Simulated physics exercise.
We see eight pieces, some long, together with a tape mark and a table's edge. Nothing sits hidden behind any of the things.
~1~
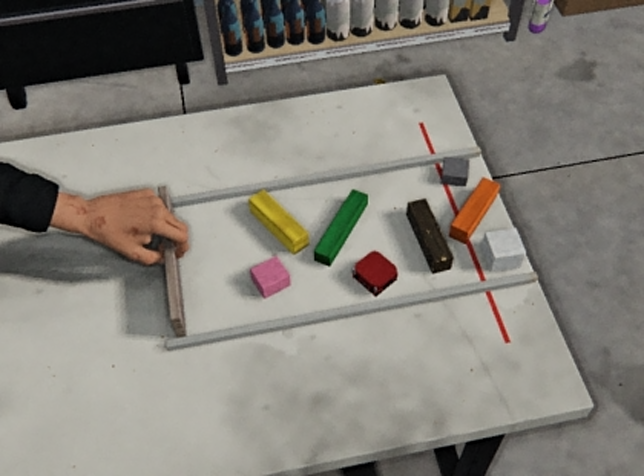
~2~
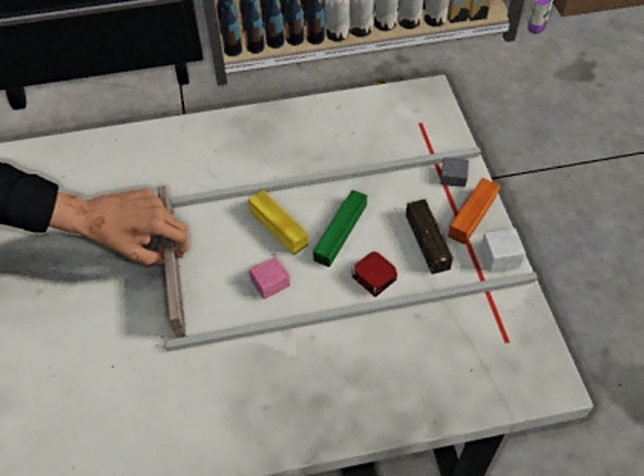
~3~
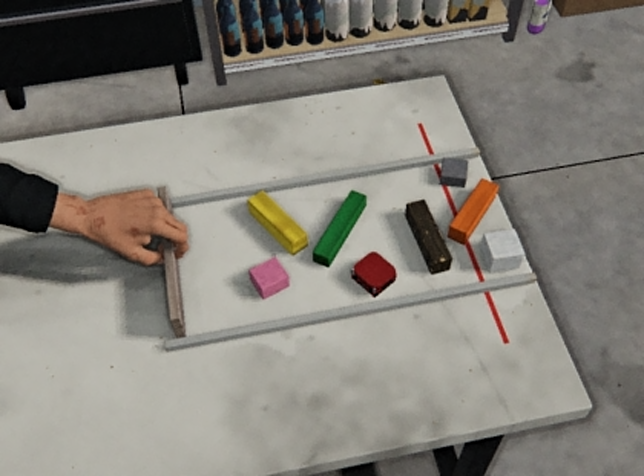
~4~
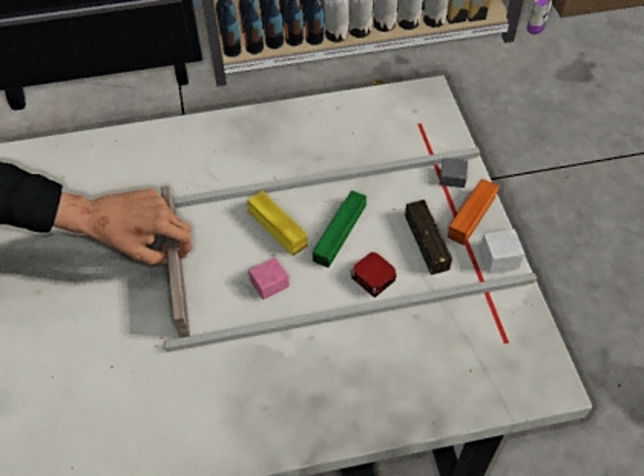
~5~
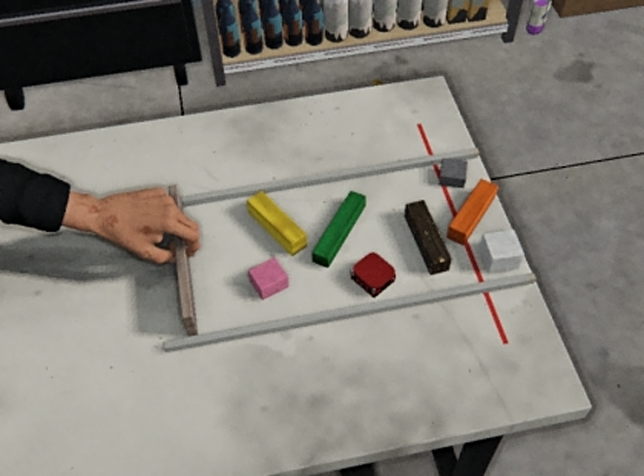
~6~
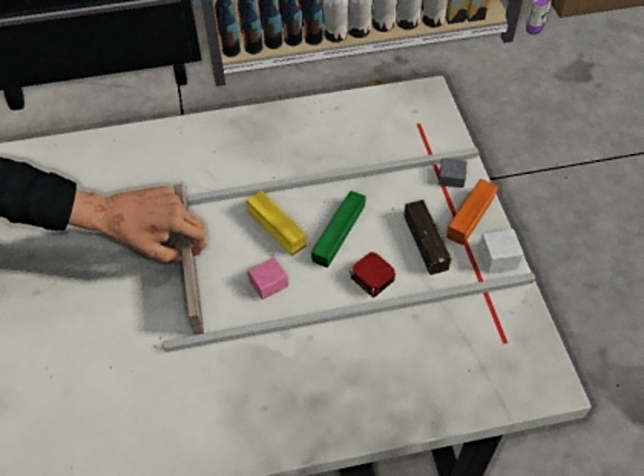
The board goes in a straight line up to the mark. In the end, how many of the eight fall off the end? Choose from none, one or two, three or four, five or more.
Final count: Three or four.
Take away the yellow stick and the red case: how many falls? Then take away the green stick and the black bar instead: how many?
Counts - first: 2; second: 1.
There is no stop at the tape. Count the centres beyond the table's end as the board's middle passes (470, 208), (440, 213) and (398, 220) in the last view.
5, 2 and 0.
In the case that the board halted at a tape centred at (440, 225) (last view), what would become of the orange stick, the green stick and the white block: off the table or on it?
What happens: The orange stick goes down, the green stick does not come off, the white block goes down.
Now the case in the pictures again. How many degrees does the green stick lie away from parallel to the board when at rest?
Near 0 degrees.
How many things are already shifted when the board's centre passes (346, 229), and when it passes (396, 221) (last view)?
Tally: 4; 7.
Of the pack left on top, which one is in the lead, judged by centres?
The grey block.
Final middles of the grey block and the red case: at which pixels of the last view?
First: About (484, 162); second: About (522, 258).
Soon after, none off yet; white block at rest near (501, 251); orange stick at rest near (472, 211); grey block at rest near (453, 173).
After that, none off yet; white block at rest near (501, 251); orange stick moving near (476, 209); grey block at rest near (453, 173).
In the end, the number that fall off is three or four; gone, black bar, orange stick and white block.
